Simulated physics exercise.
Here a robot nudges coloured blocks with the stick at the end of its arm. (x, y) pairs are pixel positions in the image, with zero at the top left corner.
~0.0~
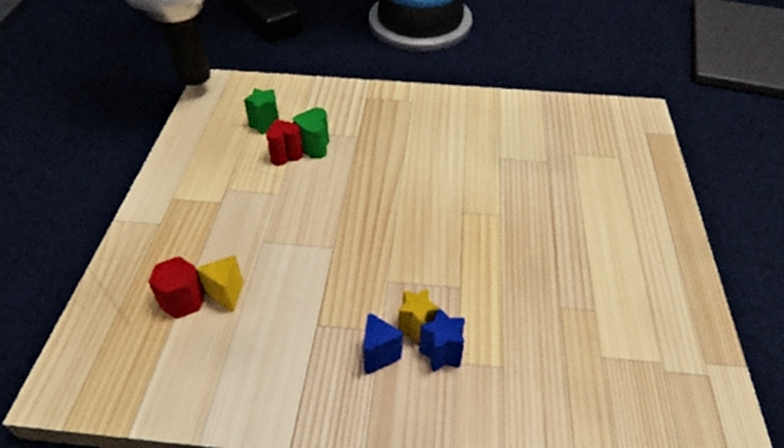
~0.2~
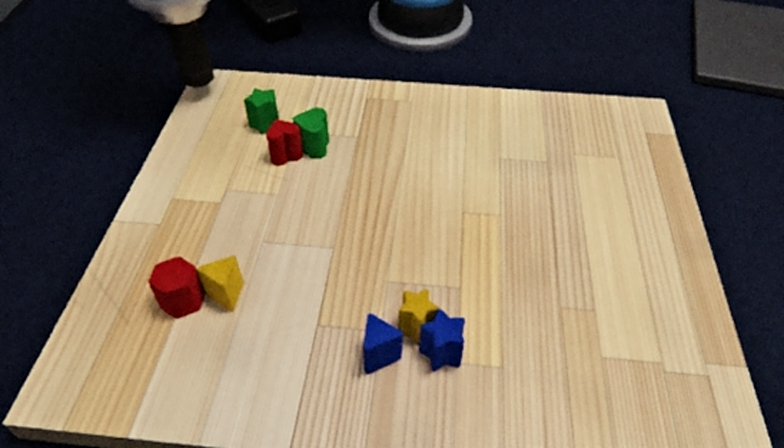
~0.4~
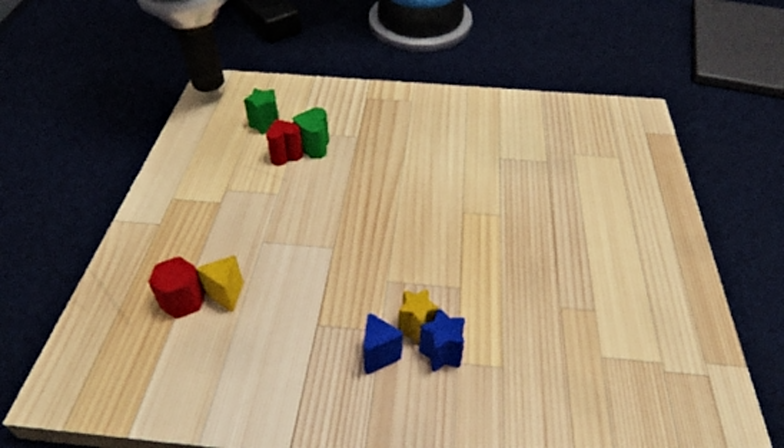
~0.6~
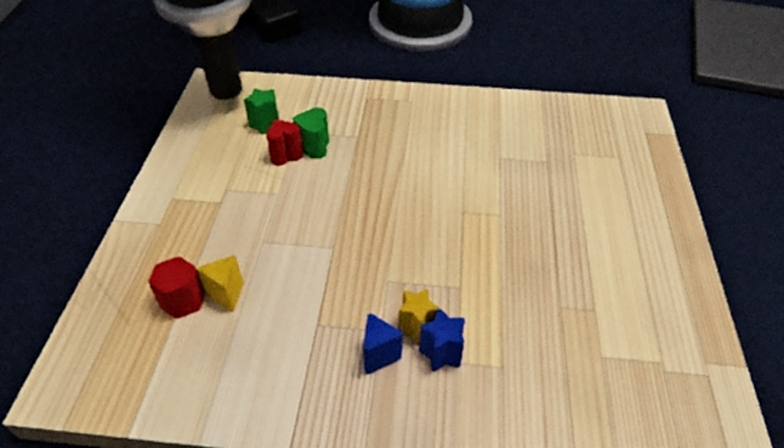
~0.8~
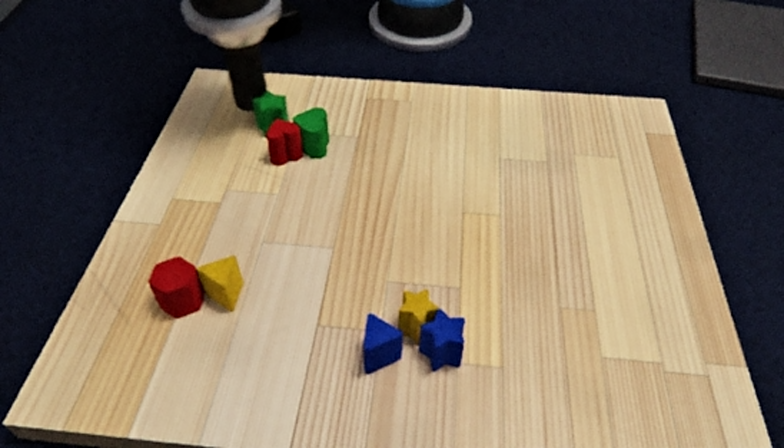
A light wooden board on a dark surface is seen from above at an angle by a still camera. A green star, red heart and green heart cluster at the upper left, a red block and yellow triangle sit lower left, and a blue triangle, yellow star and blue star sit low centre. The robot's dark stick slides right along the far edge and nudges the green star slightly right.
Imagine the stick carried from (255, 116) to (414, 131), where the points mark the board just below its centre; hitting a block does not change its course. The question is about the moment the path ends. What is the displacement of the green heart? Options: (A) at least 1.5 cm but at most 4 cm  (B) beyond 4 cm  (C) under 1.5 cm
It's A.
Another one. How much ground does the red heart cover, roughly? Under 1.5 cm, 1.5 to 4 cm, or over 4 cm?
Short, under 1.5 cm.
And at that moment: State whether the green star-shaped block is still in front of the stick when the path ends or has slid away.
Slid off.
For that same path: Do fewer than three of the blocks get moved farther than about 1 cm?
Going by the path, yes.
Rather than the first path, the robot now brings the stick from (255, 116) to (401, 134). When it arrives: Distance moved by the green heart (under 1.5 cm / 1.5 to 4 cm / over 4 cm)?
The answer will be the middling band, 1.5 to 4 cm.
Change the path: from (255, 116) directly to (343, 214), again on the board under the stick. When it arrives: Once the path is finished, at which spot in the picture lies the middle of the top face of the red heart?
It will end up at (330, 214).
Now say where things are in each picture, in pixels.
In the first picture, stick tip at (195, 77); block tops, green star-shaped block at (261, 96); red heart at (282, 128); green heart at (312, 119).
In the second picture, stick at (198, 79); blocks unchanged.
In the third picture, stick at (209, 83); blocks unchanged.
In the fourth picture, stick at (227, 91); blocks unchanged.
In the fifth picture, stick at (252, 102); green star-shaped block at (269, 100); red heart at (282, 128); green heart at (312, 119).
On the path given first. One third of the way, stick at (306, 107); green star-shaped block at (304, 112), turned 45° clockwise; green heart at (320, 126).
Two thirds of the way, stick at (360, 112); green star-shaped block at (315, 113), turned 75° clockwise; green heart at (324, 131), turned 15° clockwise.
At the end, stick at (415, 117); green star-shaped block at (315, 113), turned 75° clockwise; red heart in place; green heart at (324, 131), turned 15° clockwise.
